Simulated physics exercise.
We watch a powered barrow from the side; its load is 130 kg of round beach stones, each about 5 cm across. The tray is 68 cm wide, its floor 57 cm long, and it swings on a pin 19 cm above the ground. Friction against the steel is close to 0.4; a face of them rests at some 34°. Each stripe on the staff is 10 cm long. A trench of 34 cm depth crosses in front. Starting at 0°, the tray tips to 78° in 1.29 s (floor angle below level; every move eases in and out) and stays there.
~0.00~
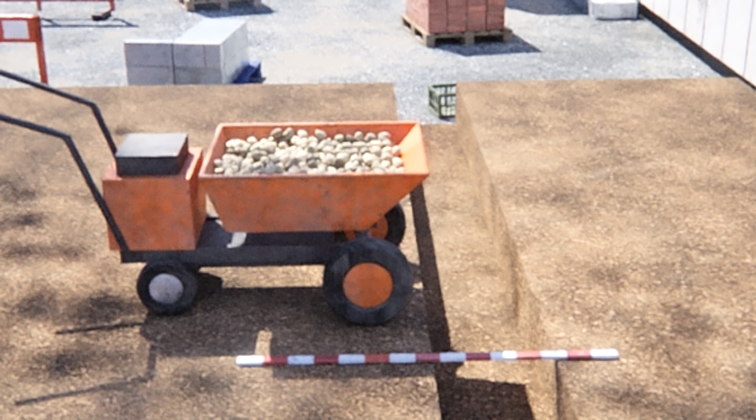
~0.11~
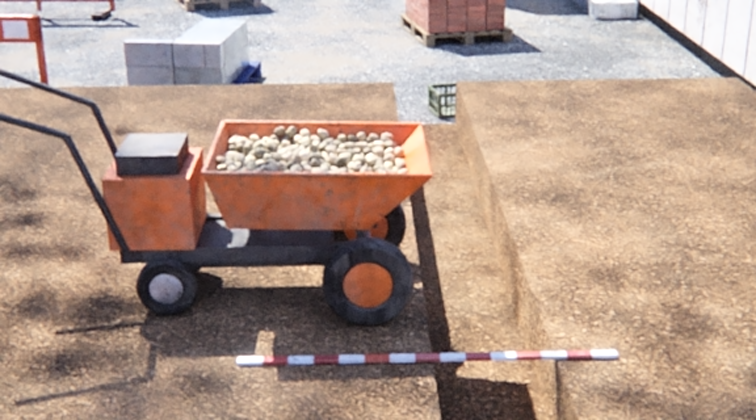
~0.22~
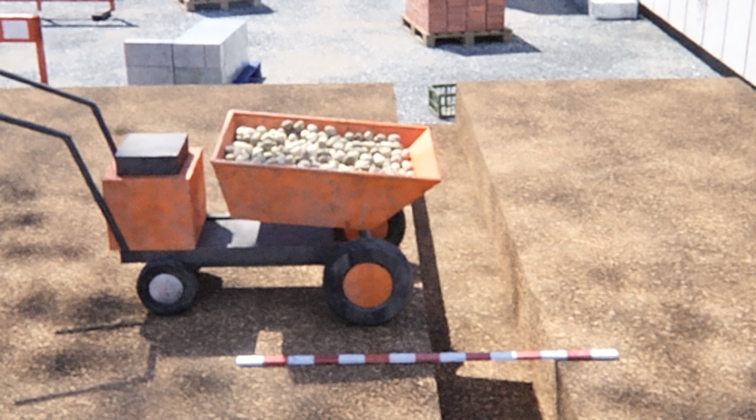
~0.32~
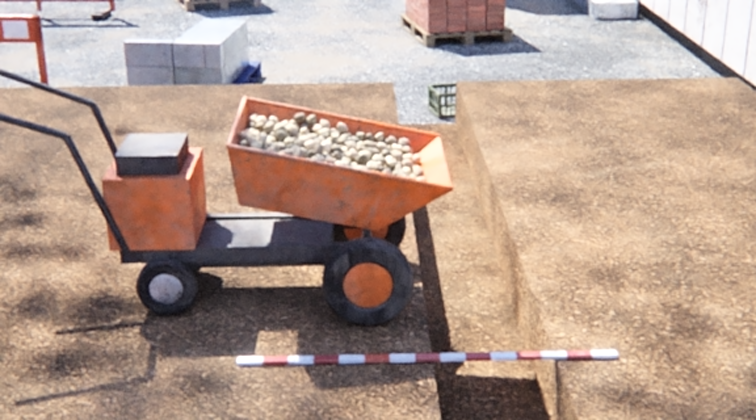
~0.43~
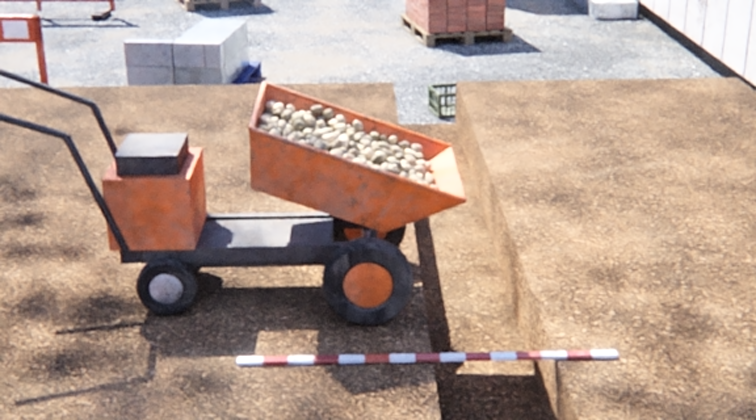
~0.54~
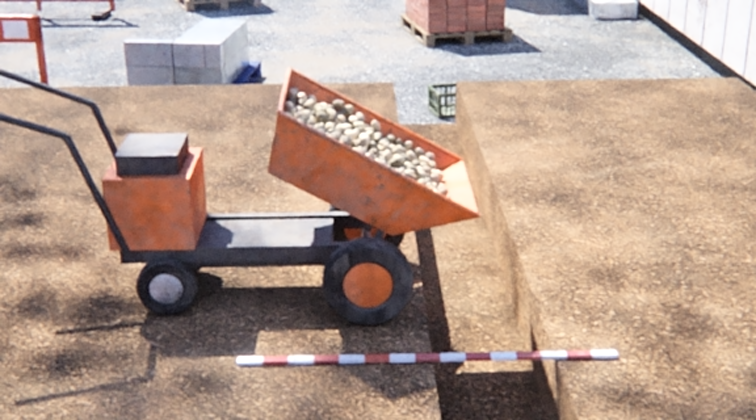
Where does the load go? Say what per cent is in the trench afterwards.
About 70 per cent.
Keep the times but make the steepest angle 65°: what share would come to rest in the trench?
Then about 55 per cent.
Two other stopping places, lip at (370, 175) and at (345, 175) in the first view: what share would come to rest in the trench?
About 100 and 100 per cent.
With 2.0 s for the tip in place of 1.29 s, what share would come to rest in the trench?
Then about 70 per cent.
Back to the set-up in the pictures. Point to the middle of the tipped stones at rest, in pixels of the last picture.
Near (508, 337).
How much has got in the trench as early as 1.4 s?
About 55 per cent by then.
After 1.0 s the floor is at 66°; 97 % in the tray, 3 % in the trench; the foremost stones are at (521, 266).
After 1.4 s the floor is at 78°; 20 % in the tray, 53 % in the trench, 27 % past the trench; the foremost stones are at (666, 291).
After 1.7 s the floor is at 78°; 0 % in the tray, 70 % in the trench, 30 % past the trench; the foremost stones are past the picture's edge.
After 3.7 s the floor is at 78°; 0 % in the tray, 70 % in the trench, 30 % past the trench; the foremost stones are past the picture's edge.
